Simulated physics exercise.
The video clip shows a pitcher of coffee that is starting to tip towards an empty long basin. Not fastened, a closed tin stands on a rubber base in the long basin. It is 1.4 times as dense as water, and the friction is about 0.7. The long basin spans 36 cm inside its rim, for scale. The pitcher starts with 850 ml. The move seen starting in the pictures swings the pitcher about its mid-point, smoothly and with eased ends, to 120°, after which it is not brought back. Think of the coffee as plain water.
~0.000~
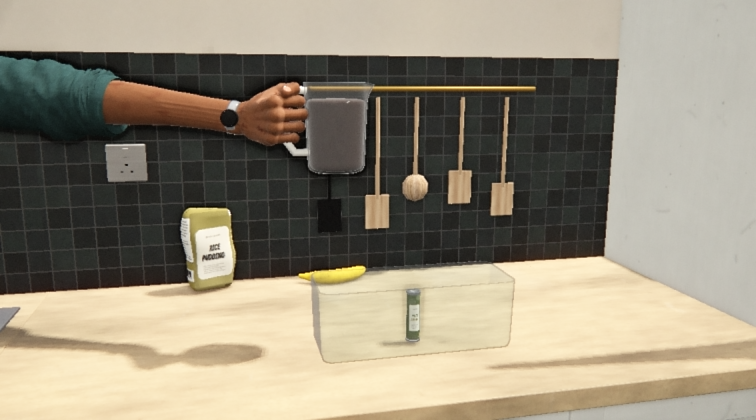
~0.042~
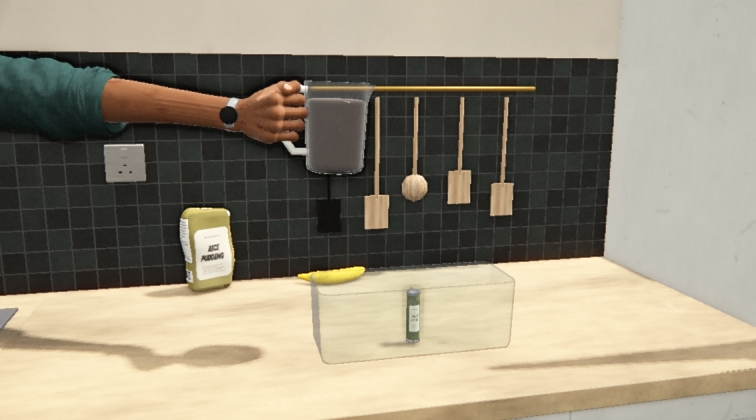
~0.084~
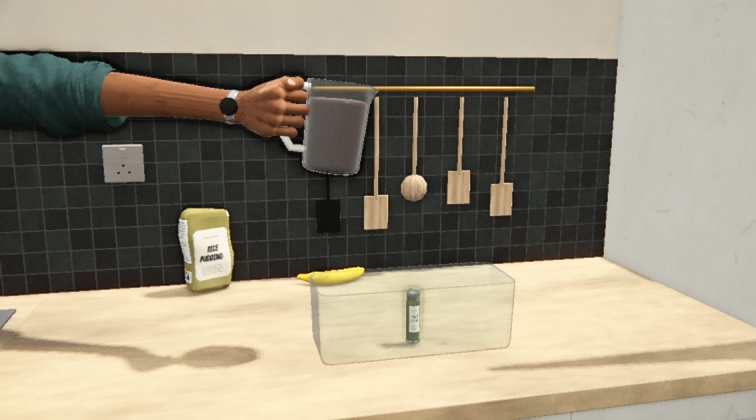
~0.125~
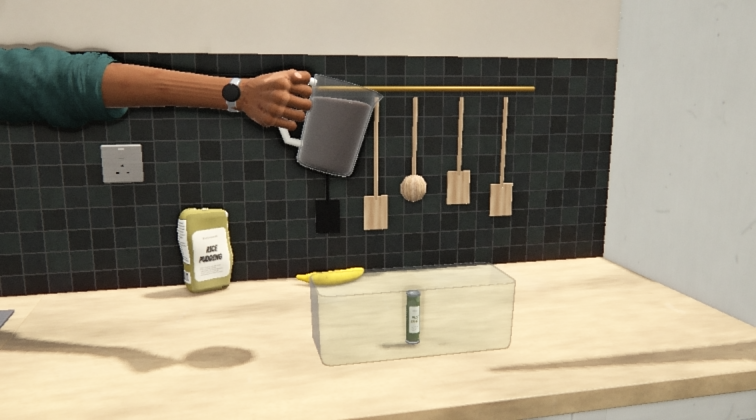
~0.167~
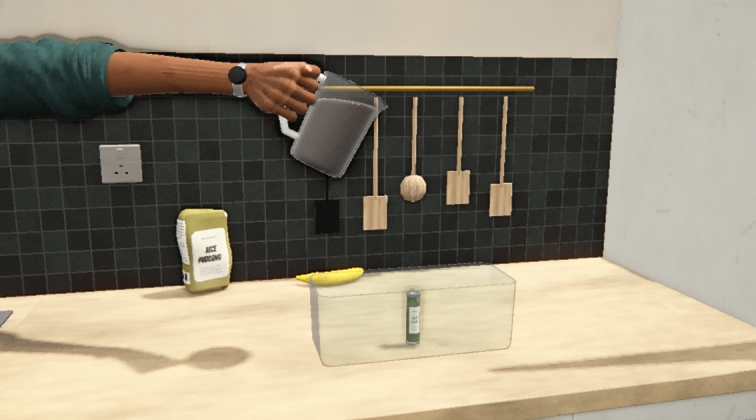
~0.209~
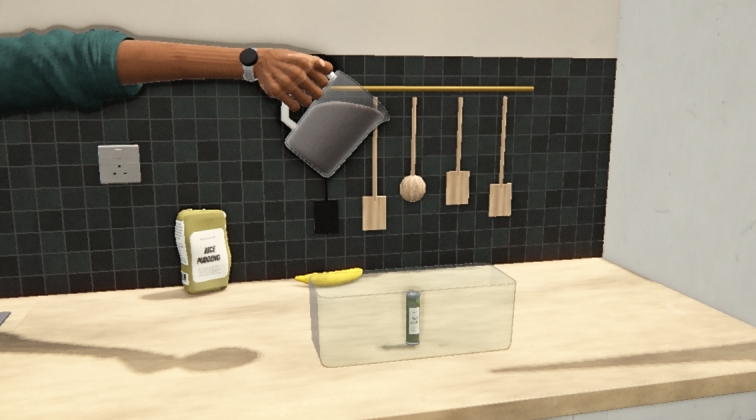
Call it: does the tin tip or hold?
It holds.
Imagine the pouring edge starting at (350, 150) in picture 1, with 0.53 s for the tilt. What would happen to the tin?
After that, the tin overturns.
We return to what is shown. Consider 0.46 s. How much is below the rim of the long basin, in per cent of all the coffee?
2 %, give or take.
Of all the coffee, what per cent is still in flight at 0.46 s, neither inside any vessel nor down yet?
I'd put it at about 46 percent.
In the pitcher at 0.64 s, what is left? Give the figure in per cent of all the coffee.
About 8 per cent.
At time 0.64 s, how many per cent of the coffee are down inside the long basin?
Roughly 58 %.
After 0.46 s the tilt is 114° and 53 per cent is still to pour; the tin stands where it began.
After 0.64 s the tilt is 120° and 8 per cent is still to pour; the tin stands where it began.
After 0.82 s the tilt is 120° and 0 per cent is still to pour; the tin stands where it began.
After 1.03 s the tilt is 120° and 0 per cent is still to pour; the tin stands where it began.
In the end the tin stands where it began.
